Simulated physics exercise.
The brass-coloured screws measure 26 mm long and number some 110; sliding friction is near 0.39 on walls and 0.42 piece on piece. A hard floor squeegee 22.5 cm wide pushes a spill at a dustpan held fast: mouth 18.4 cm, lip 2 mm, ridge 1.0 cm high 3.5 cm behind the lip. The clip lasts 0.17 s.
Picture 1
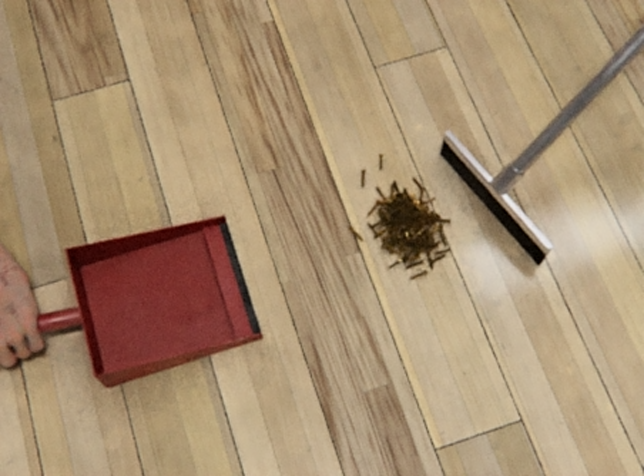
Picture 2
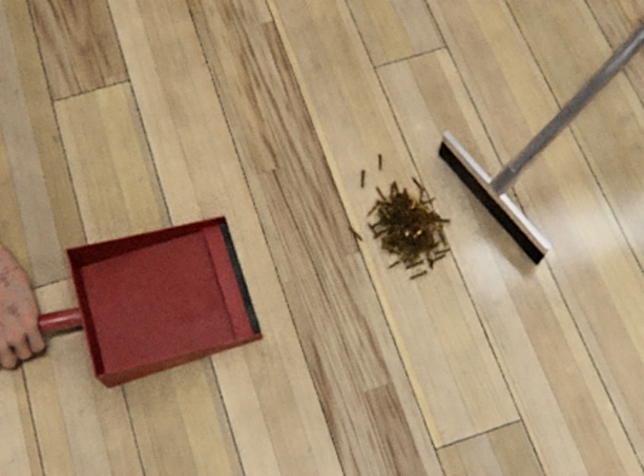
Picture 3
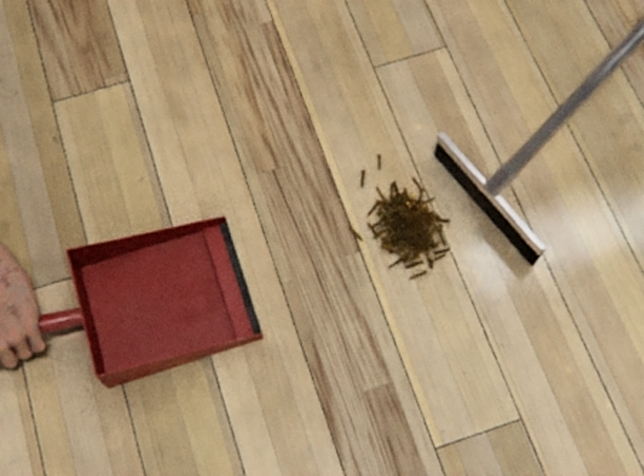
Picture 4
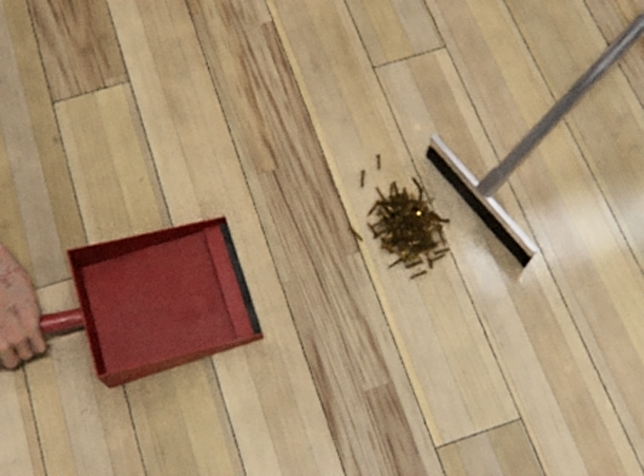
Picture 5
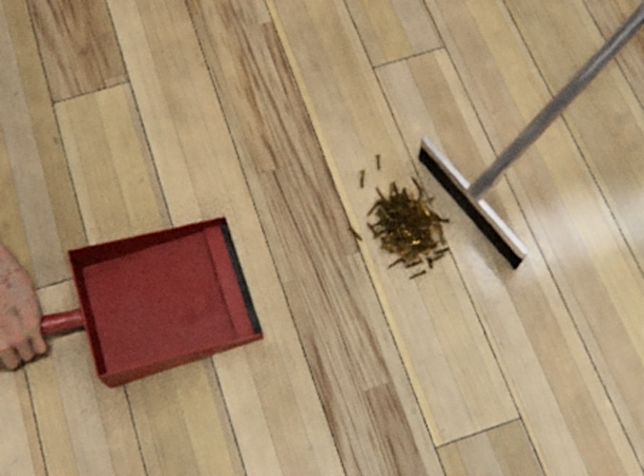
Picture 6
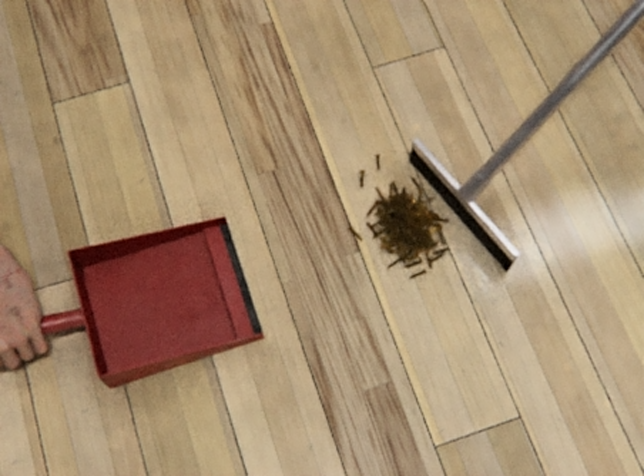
A squeegee on a long handle slid slowly a short way leftward across the wooden floor, closing in on a small pile of brownish pieces, while a hand held a red dustpan still at left.
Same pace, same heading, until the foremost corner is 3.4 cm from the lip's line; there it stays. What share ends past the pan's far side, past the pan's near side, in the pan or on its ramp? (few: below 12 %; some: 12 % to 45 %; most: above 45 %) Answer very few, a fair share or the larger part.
Past the pan's far side: Very few; past the pan's near side: Very few; in the pan or on its ramp: Very few.
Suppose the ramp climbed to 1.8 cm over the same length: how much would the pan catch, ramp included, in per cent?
In that case some 0 per cent.
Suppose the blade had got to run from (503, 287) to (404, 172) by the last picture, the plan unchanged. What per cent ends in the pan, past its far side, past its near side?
Pan 5, far 5, near 50.
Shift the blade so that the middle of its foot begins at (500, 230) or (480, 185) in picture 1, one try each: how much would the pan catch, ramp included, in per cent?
Some 5 and 0 per cent.
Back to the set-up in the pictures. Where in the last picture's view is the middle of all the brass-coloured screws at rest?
At about (276, 275).
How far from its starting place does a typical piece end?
Roughly 22 cm.
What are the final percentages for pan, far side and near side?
Far side 5; near side 5; pan 0.
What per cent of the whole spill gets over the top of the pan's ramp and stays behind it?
Roughly 0 per cent.
Then, 0.33 s after the last picture, middle of the blade 20 cm from the lip; 0 % over the lip, far side 0 %, near side 0 %.
Then, 0.56 s after the last picture, middle of the blade 12 cm from the lip; 0 % over the lip, far side 0 %, near side 5 %.
Then, 0.89 s after the last picture, middle of the blade 7 cm from the lip; 0 % over the lip, far side 5 %, near side 5 %.
In the end, far side 5 %, near side 5 %, pan 0 %, in front of the lip or behind the blade 90 %.
